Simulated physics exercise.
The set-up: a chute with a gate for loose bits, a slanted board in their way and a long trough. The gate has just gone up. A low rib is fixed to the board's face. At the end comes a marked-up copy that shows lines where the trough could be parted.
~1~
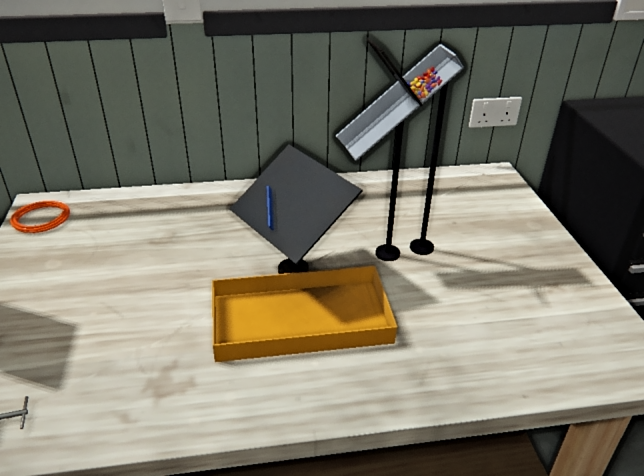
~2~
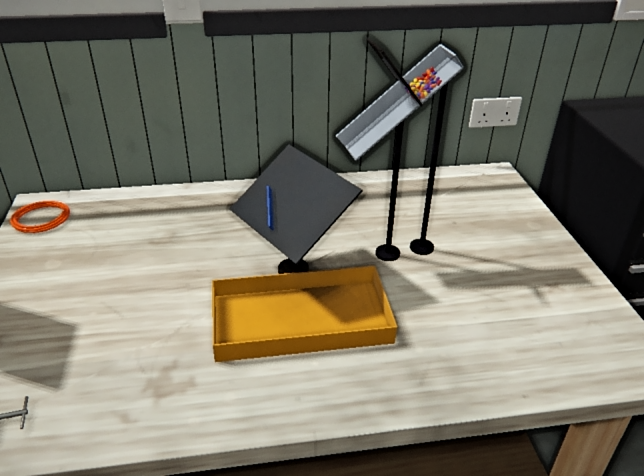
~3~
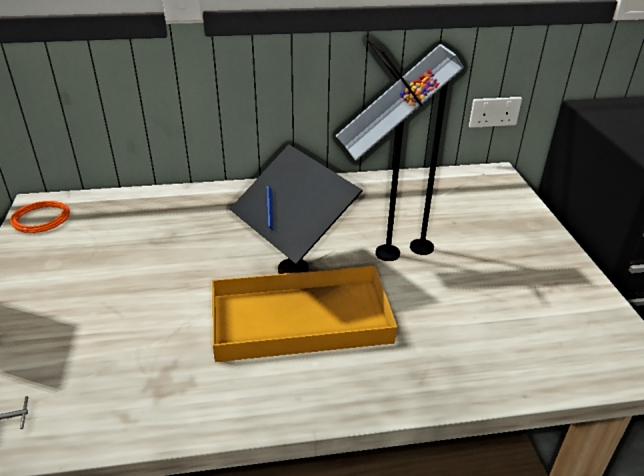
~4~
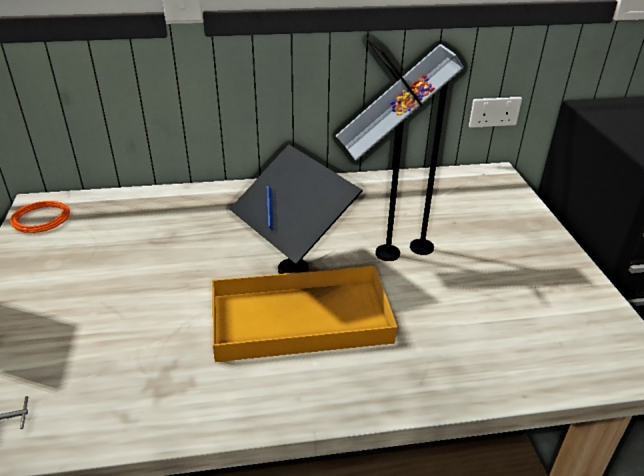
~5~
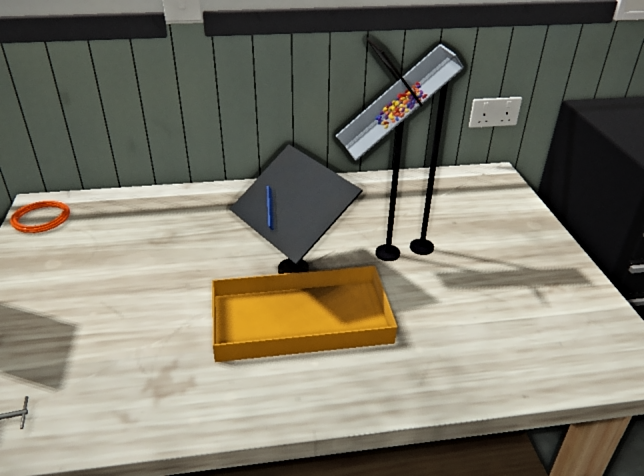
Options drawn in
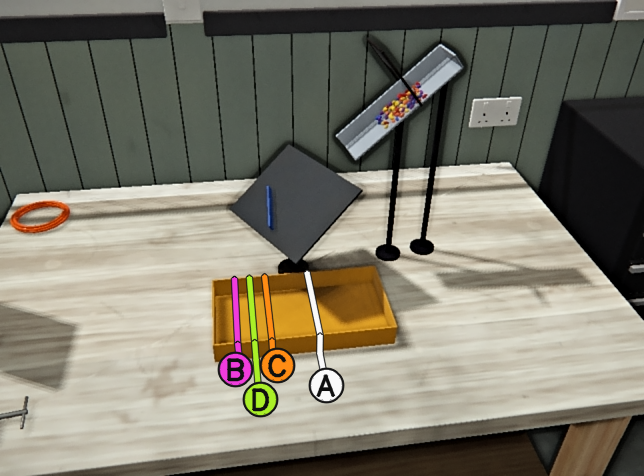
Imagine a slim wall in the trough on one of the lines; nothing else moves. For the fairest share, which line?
The best line is D.
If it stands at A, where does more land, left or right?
Left.
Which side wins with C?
Left.
On the marked copy, line A crosses the front rim at (319, 334); line B crosses the front rim at (237, 343); line C crosses the front rim at (271, 339); line D crosses the front rim at (254, 341).
Choosing A, of what is caught, the whole lot on the left of the divider, none at all on the right.
Choosing B, of what is caught, only a few on the left of the divider, all but a few on the right.
Choosing C, of what is caught, the whole lot on the left of the divider, none at all on the right.
Choosing D, of what is caught, close to a third on the left of the divider, close to two thirds on the right.
